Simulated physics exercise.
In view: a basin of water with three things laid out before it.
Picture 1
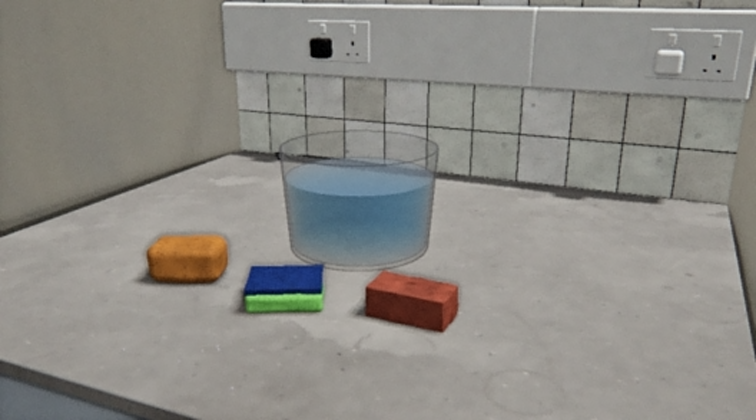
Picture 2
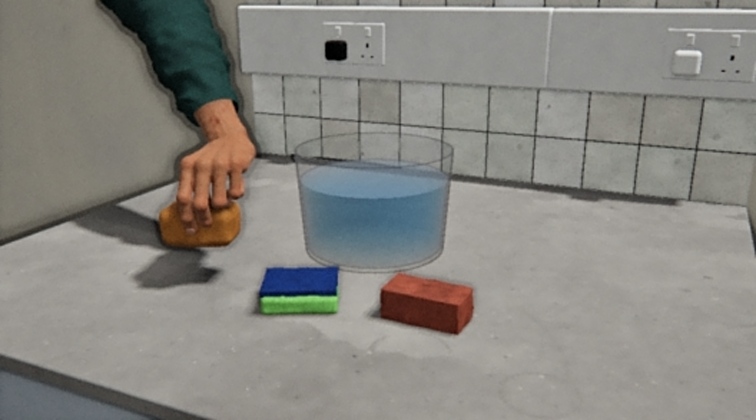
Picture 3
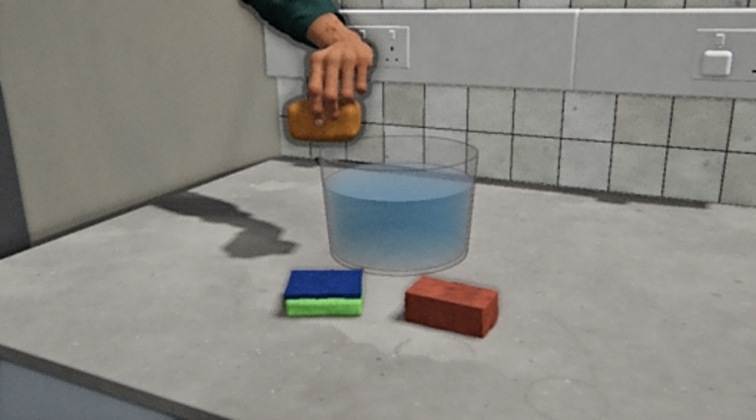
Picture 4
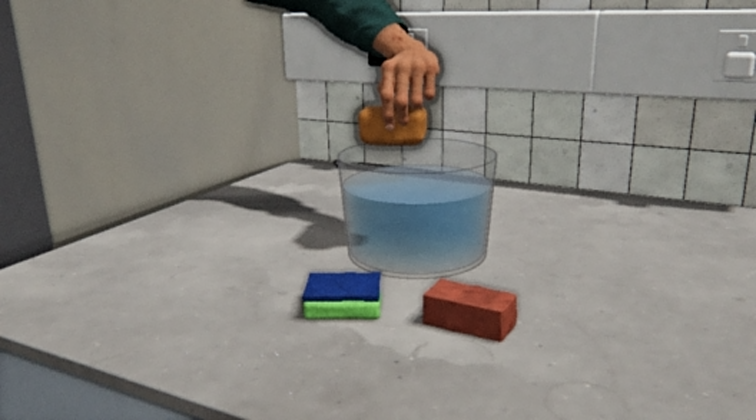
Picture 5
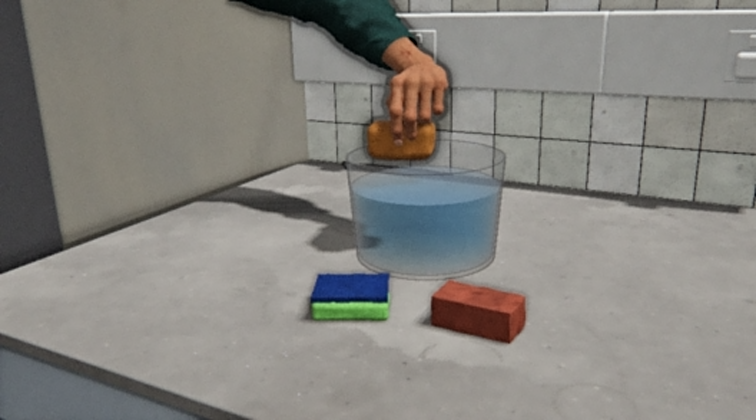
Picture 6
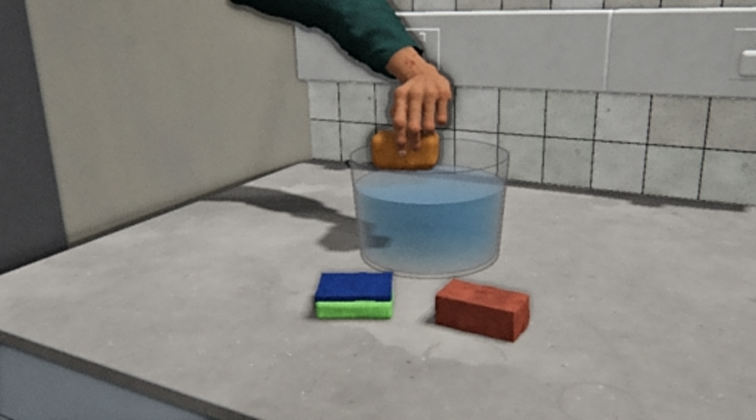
On a grey worktop, a hand picks up a bread roll, carries it right and lowers it just above water in a basin.
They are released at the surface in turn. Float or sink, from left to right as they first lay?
From the left: It bobs on top, it bobs on top, it ends on the bottom.
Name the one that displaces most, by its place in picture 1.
I say the right one.
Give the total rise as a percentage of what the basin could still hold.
Near 22 in a hundred.
Soon after, the bread roll floats.
Later, the sponge floats.
In the end, the piece of brick goes to the bottom; afloat, bread roll and sponge.
